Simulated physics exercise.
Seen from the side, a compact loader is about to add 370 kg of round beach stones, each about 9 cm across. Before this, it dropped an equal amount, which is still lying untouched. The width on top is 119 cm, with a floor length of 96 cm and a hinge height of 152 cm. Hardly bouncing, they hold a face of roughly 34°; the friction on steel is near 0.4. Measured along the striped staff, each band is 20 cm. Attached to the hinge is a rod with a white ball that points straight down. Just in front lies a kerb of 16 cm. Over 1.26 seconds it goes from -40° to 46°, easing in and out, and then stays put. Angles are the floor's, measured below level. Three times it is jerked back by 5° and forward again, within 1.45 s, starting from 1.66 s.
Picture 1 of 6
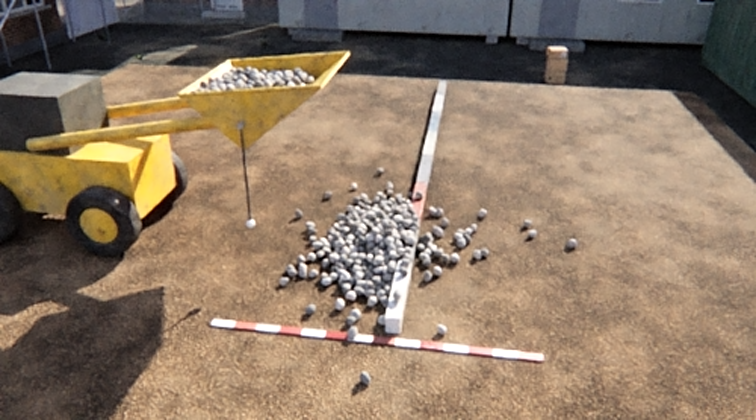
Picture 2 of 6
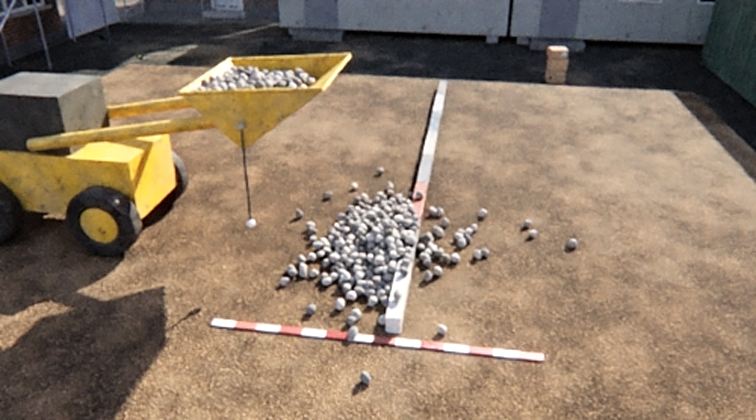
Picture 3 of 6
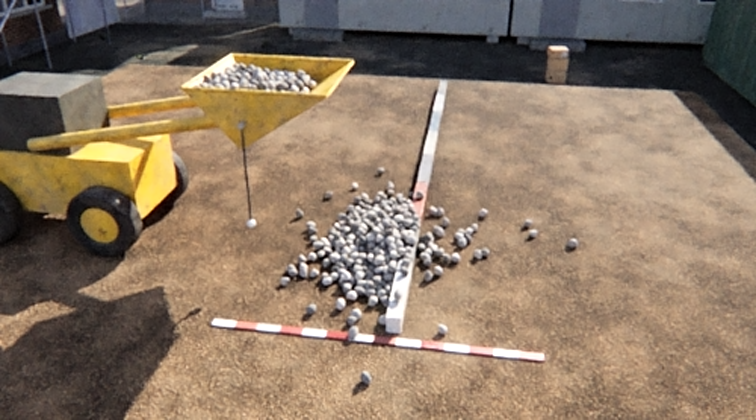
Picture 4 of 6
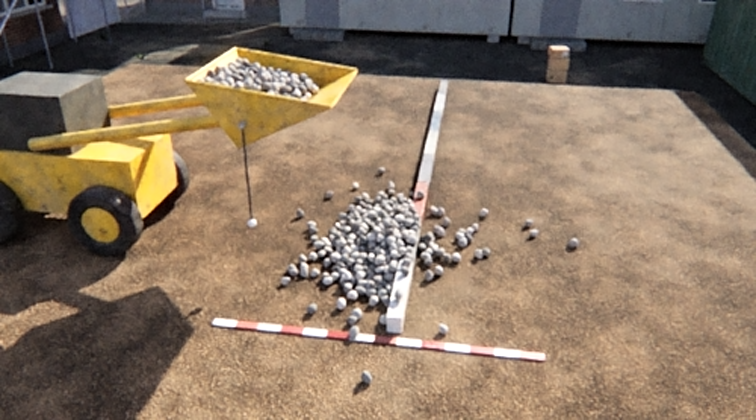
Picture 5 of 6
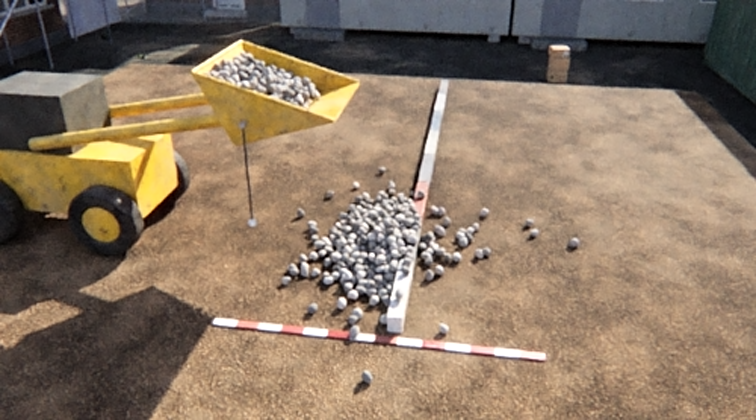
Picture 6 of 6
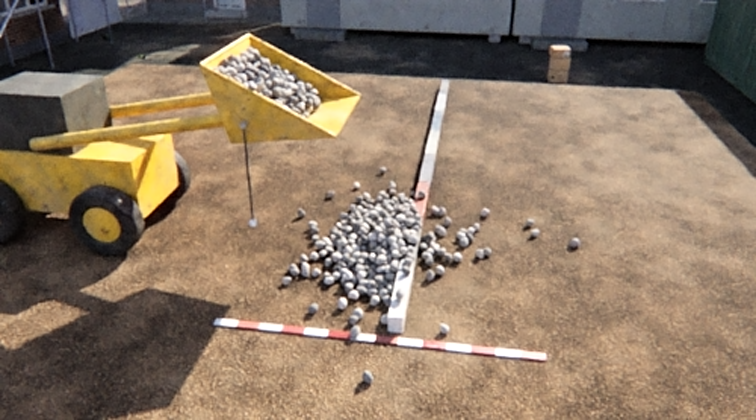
At first, a yellow toy-like loader on the left holds a raised bucket of round grey stones above bare ground, beside a stone pile lying against a narrow kerb. The bucket then gradually tilts its front lip downward, and the stones inside shift slightly while the pile below stays still.
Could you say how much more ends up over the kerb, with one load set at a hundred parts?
I'd put it at 3 parts in every hundred.
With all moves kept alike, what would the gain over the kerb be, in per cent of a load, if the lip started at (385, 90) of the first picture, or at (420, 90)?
Around 60 percent, then around 100 percent.
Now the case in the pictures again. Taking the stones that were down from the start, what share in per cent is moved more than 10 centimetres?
Near 15 per cent, I reckon.
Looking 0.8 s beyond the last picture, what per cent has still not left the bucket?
It keeps some 35 percent of its load.
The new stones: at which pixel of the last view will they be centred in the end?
They settle centred around (354, 236).
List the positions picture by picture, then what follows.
In the first picture, the bucket is at -40°, its lip at (321, 87); the top of the load is at (270, 78). The earlier load is highest near (389, 229), 27 cm above ground level, 92 % on this side of the kerb, 8 % over the kerb.
In the second picture, the bucket is at -38°, its lip at (323, 89); the top of the load is at (264, 76).
In the third picture, the bucket is at -34°, its lip at (327, 96); the top of the load is at (244, 72).
In the fourth picture, the bucket is at -26°, its lip at (331, 107); the top of the load is at (245, 67).
In the fifth picture, the bucket is at -17°, its lip at (334, 121); the top of the load is at (247, 62).
In the sixth picture, the bucket is at -7°, its lip at (335, 137); the top of the load is at (249, 58).
Then, 0.4 s after the last picture the floor is at 32°; in per cent of one load, 100 in the bucket, 92 on this side of the kerb, 8 over the kerb; the foremost stones are at (505, 234).
Then, 0.8 s after the last picture the floor is at 46°; in per cent of one load, 33 in the bucket, 159 on this side of the kerb, 8 over the kerb; the foremost stones are at (505, 234).
Then, 3.0 s after the last picture the floor is at 46°; in per cent of one load, 0 in the bucket, 189 on this side of the kerb, 11 over the kerb; the foremost stones are at (511, 249).
Then, 5.8 s after the last picture the floor is at 46°; in per cent of one load, 0 in the bucket, 189 on this side of the kerb, 11 over the kerb; the foremost stones are at (511, 249). Net gain over the kerb, 3.
